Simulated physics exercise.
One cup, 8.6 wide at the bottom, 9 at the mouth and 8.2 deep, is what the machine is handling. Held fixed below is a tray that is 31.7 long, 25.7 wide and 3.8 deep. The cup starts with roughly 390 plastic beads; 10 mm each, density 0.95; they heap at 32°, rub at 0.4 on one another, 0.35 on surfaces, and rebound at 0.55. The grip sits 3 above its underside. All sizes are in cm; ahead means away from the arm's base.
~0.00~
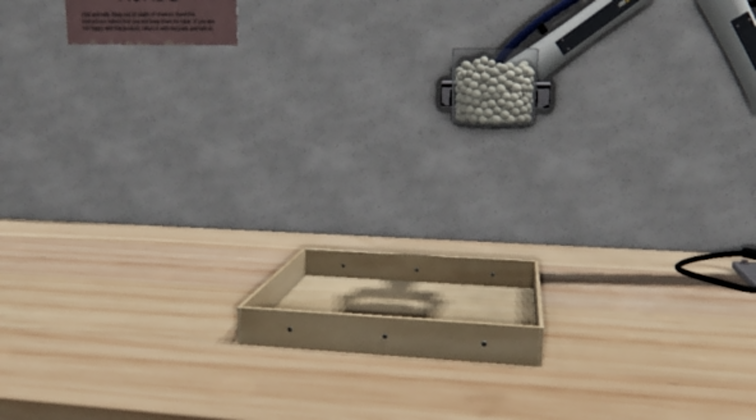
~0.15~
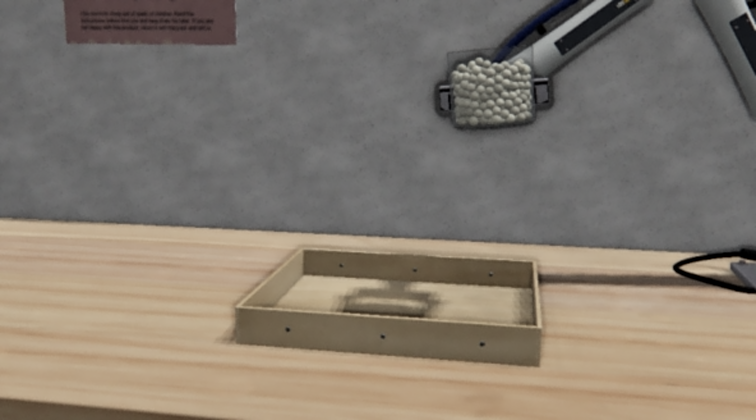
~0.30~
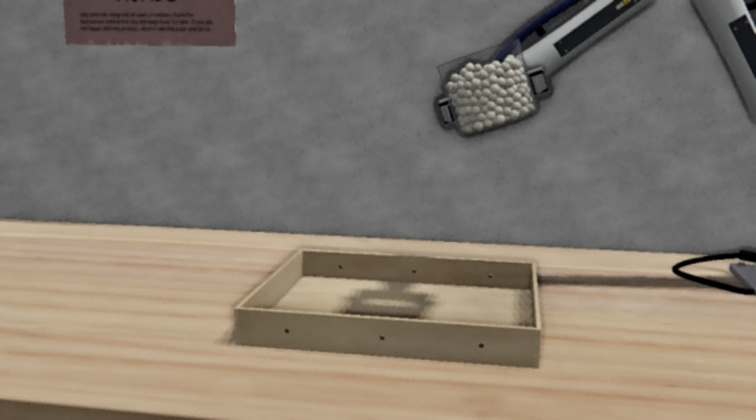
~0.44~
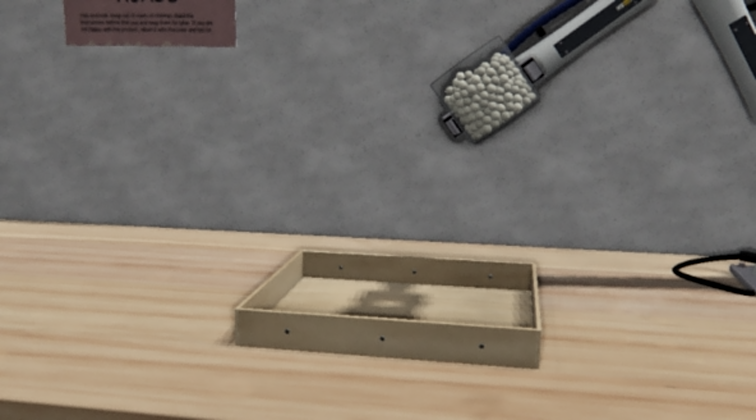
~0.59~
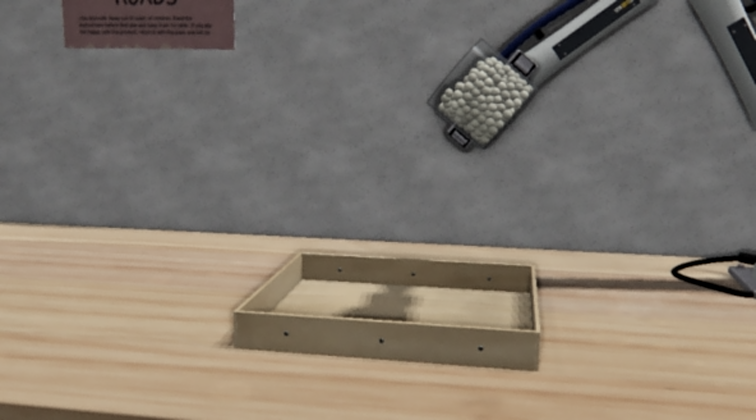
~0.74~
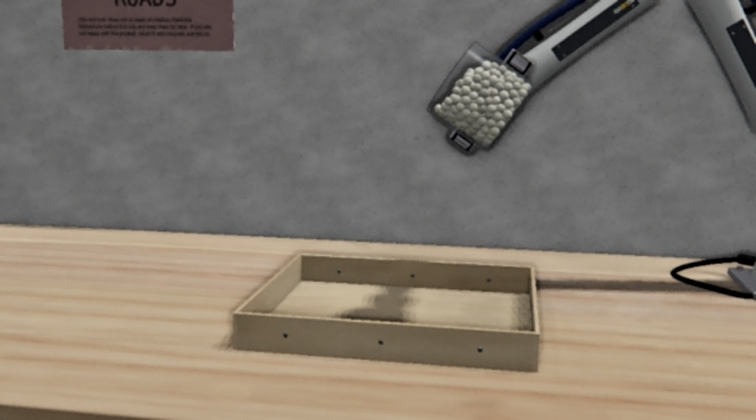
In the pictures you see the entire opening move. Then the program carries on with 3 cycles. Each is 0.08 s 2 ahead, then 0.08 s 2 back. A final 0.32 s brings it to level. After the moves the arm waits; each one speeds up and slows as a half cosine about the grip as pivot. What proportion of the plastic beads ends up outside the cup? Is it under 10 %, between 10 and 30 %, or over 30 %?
It is between 10 and 30 %.
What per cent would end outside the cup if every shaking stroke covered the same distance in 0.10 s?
That gives about 15 percent.
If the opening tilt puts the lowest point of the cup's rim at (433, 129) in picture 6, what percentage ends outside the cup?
I'd put it at roughly 55 %.
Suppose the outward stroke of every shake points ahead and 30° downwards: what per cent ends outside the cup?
Roughly 10 percent of it.
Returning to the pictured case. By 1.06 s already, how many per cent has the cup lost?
I'd say some 15 percent.
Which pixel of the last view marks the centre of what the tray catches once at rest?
Near (350, 306).
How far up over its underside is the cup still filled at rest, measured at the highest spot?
About 7.0 cm.
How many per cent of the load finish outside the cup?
Estimate: About 20 %.
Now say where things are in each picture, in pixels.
The cup middle at (494, 88), level; upper third of the load around (493, 75), from x 460 to 530, top at y 60; 389 in the cup, in the first frame.
The cup middle at (492, 88), tilted 5° forward; upper third of the load around (492, 76), from x 455 to 525, top at y 60, in the second frame.
The cup middle at (489, 90), tilted 19° forward; upper third of the load around (493, 78), from x 450 to 530, top at y 60, in the third frame.
The cup middle at (486, 92), tilted 37° forward; upper third of the load around (494, 80), from x 450 to 530, top at y 60, in the fourth frame.
The cup middle at (483, 96), tilted 51° forward; upper third of the load around (491, 83), from x 445 to 530, top at y 60, in the fifth frame.
The cup middle at (482, 98), tilted 56° forward; upper third of the load around (490, 85), from x 440 to 525, top at y 65; 389 in the cup, in the sixth frame.
After 1.06 s, tilted 56° forward, highest piece 29 above the table; 335 in the cup, 11 in the tray, 43 in flight or on a rim.
After 1.38 s, tilted 28° forward, highest piece 30 above the table; 303 in the cup, 79 in the tray, 7 in flight or on a rim.
After 1.74 s, level, highest piece 30 above the table; 302 in the cup, 85 in the tray, 1 on the table or floor, 1 in flight or on a rim.
After 2.79 s, level, highest piece 30 above the table; 302 in the cup, 86 in the tray, 1 on the table or floor.
In the end, 302 in the cup, 86 in the tray, 1 on the table or floor. That is 22 % outside the cup.
